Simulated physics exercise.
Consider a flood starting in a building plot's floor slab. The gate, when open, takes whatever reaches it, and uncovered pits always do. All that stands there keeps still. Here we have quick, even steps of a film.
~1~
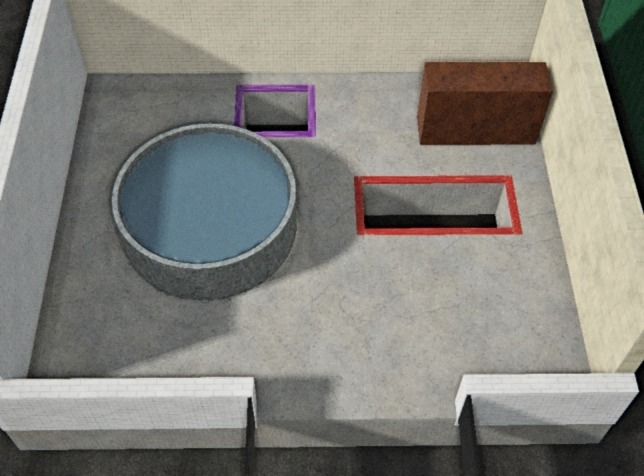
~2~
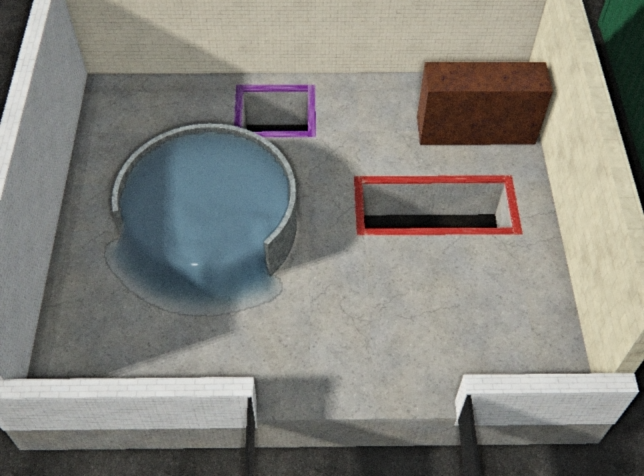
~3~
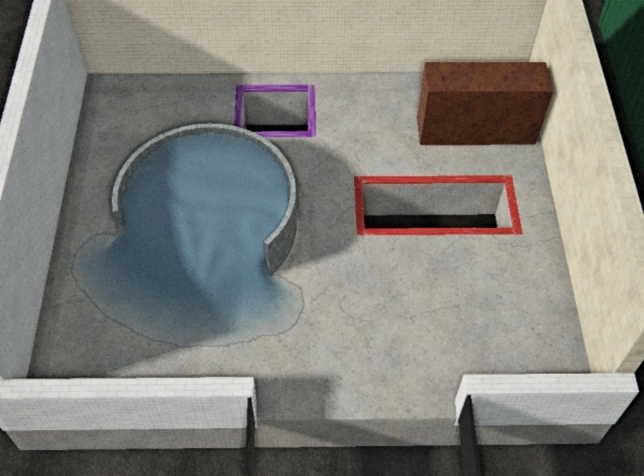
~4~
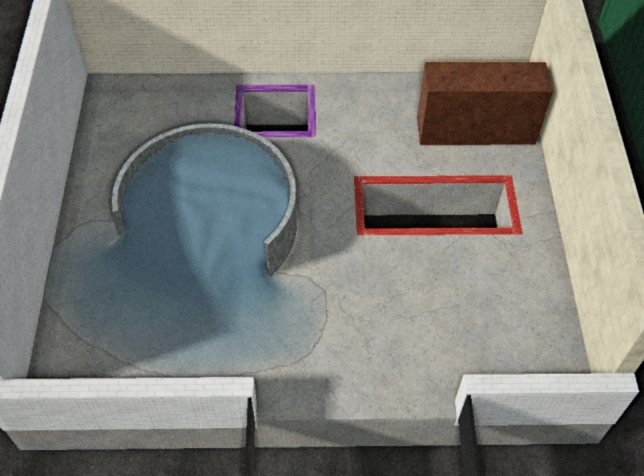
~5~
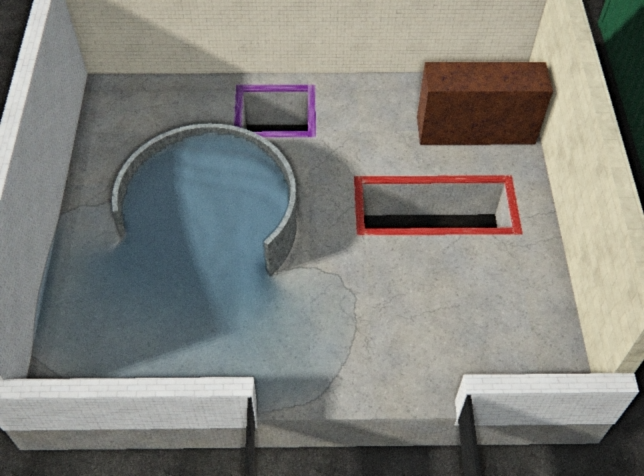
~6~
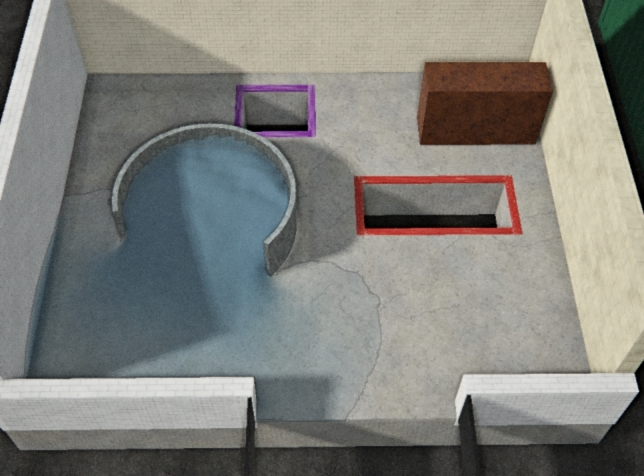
A round tank of blue water breaking open at the front and spreading a widening pool across the walled grey floor.
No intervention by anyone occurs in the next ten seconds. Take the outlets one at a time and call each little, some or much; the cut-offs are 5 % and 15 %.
In order: The gate catches much; the red pit catches some; the purple pit catches some.
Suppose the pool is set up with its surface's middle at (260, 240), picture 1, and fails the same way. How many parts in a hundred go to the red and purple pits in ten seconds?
Red 0 %, purple 20 %.
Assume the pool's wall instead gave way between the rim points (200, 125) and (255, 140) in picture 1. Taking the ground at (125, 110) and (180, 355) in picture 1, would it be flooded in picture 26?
Submerged, waterless.
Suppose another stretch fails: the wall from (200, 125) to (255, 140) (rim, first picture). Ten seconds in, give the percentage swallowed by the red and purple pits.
Parts in a hundred: Red 2, purple 55.
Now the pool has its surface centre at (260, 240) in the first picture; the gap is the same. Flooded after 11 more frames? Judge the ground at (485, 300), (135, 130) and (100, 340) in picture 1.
Checking the three spots, I get high and dry, high and dry, swamped.
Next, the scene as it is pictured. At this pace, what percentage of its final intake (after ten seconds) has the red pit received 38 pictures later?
By my reckoning, 20 percent.
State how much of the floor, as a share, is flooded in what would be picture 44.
By my count, 75 percent.
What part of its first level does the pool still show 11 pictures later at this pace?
That would be roughly 30 per cent.
A moment on, water covers 30 % of the floor; the gate 4 %, the red pit 0 %, the purple pit 0 %.
Next, water covers 30 % of the floor; the gate 9 %, the red pit 0 %, the purple pit 0 %.
Then, water covers 50 % of the floor; the gate 15 %, the red pit 0 %, the purple pit 0 %.
Later, water covers 75 % of the floor; the gate 21 %, the red pit 2 %, the purple pit 3 %.
In the end, water covers 90 % of the floor; the gate 26 %, the red pit 9 %, the purple pit 10 %.
